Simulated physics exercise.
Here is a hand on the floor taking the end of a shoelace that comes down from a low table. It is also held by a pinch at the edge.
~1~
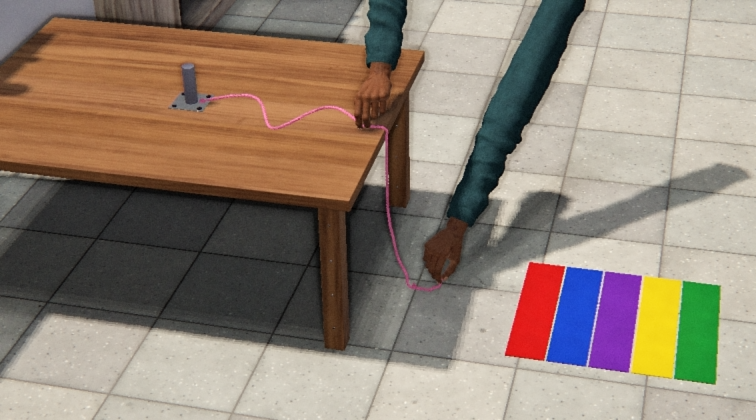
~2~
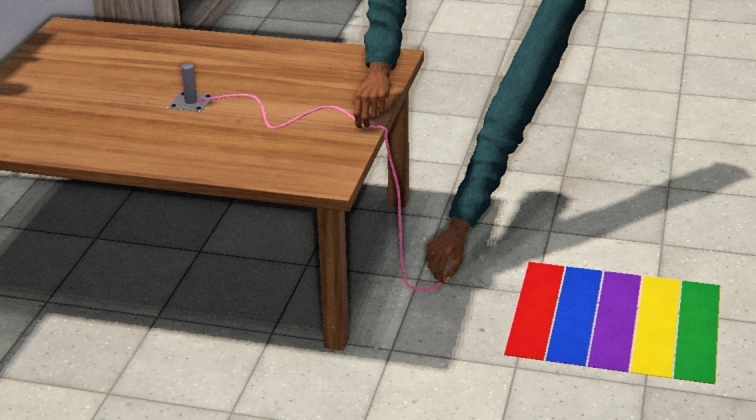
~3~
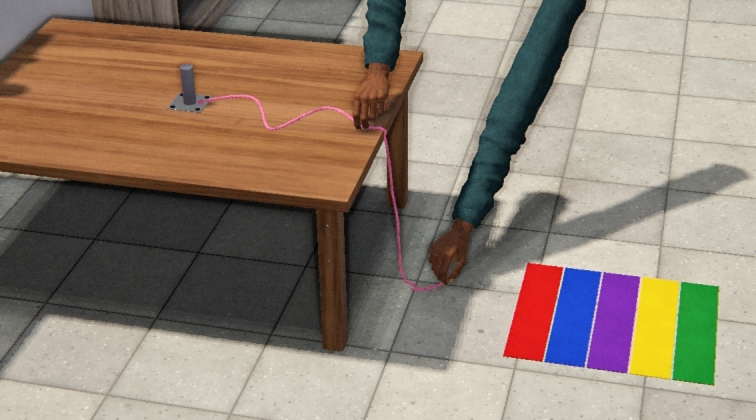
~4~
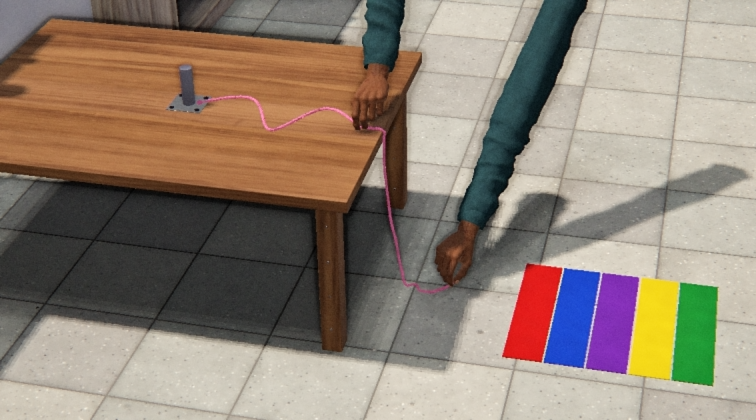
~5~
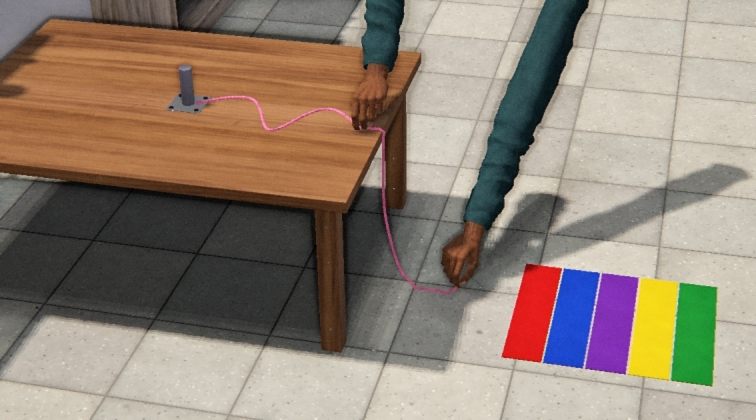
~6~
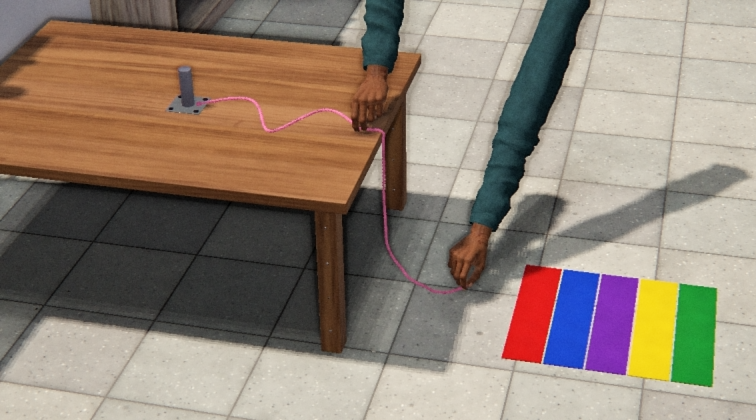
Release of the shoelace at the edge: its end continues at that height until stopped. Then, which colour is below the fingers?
The yellow one is below them.
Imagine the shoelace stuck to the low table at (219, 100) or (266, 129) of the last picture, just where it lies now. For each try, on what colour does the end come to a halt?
You'd see yellow the first time and purple the second.
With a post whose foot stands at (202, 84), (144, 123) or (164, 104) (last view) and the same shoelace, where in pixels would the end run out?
Near (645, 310); near (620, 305); near (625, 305).
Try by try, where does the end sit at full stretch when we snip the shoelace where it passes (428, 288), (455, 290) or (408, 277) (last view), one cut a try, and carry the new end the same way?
In that order: (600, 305), (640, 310) and (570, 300).
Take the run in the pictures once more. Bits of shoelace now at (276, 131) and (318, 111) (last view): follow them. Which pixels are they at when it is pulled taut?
(324, 122) and (378, 130), approximately.
A little later, end near (586, 301); over blue.
Next, end near (631, 307); over purple.
When it is tight, end near (657, 310); over yellow. Over yellow.
